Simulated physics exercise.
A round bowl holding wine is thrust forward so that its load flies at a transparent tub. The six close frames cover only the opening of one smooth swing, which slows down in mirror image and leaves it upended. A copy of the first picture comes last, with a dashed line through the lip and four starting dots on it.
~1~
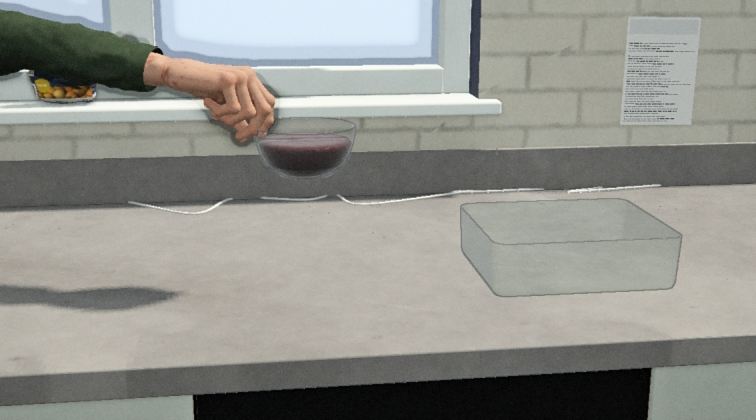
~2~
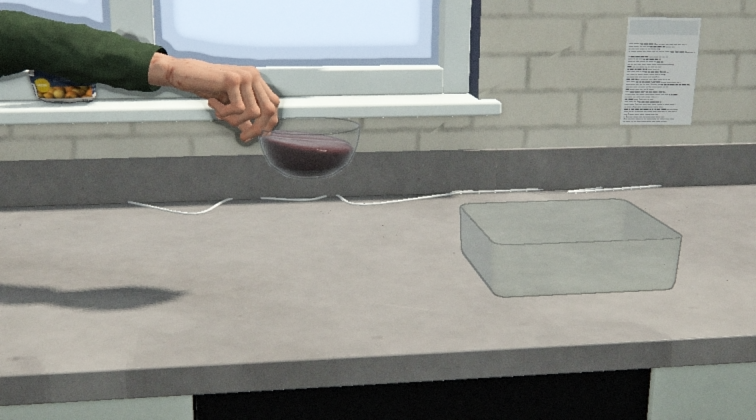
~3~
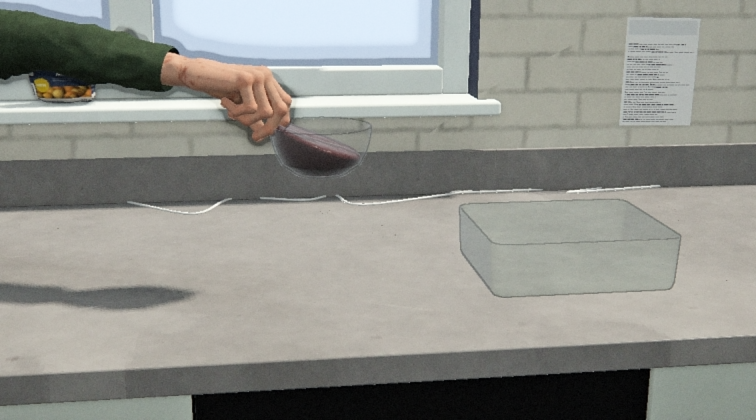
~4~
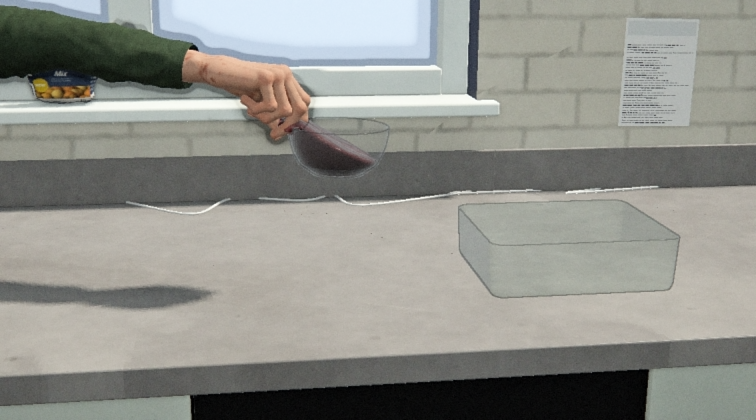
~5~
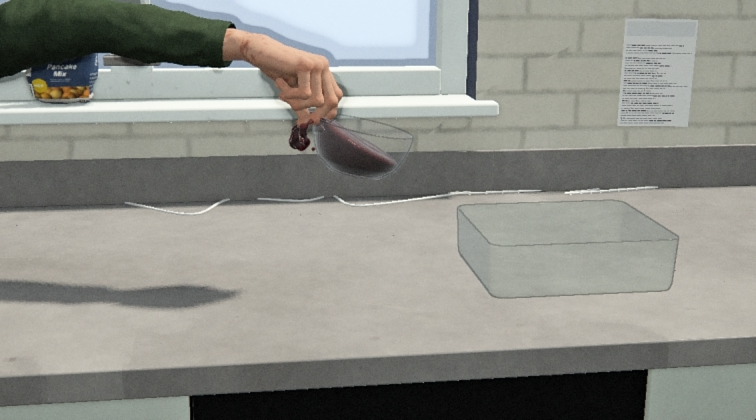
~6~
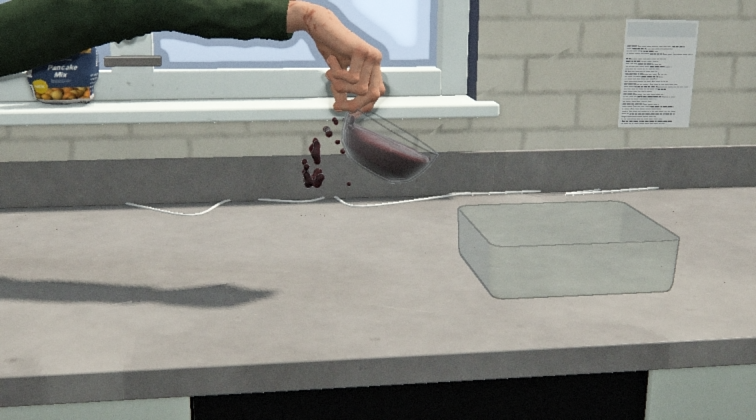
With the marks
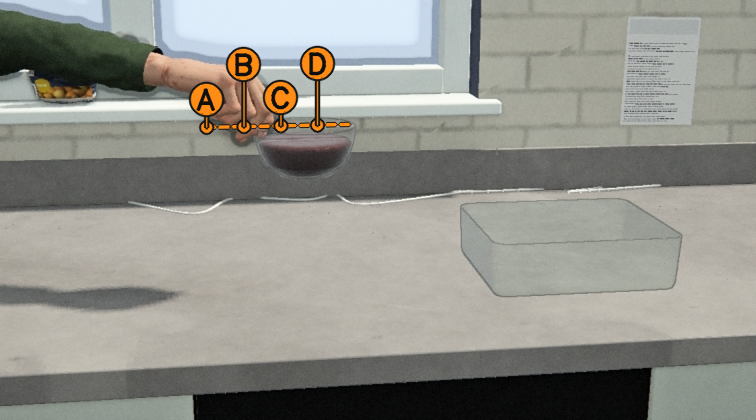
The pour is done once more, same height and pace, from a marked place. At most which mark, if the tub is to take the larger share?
D will do.
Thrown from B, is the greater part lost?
Yes, it does.
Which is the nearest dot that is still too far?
It is C.
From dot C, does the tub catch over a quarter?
Yes, clearly.
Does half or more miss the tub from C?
Yes.
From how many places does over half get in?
One.
In orange, A at (206, 127); B at (243, 126); C at (280, 125); D at (317, 125).
Choosing A, about 0 % lands in the tub, 100 % falls short.
Choosing B, about 0 % lands in the tub, 97 % falls short and 3 % goes beside or beyond.
Choosing C, about 30 % lands in the tub, 60 % falls short and 9 % goes beside or beyond.
Choosing D, about 66 % lands in the tub, 20 % falls short and 14 % goes beside or beyond.
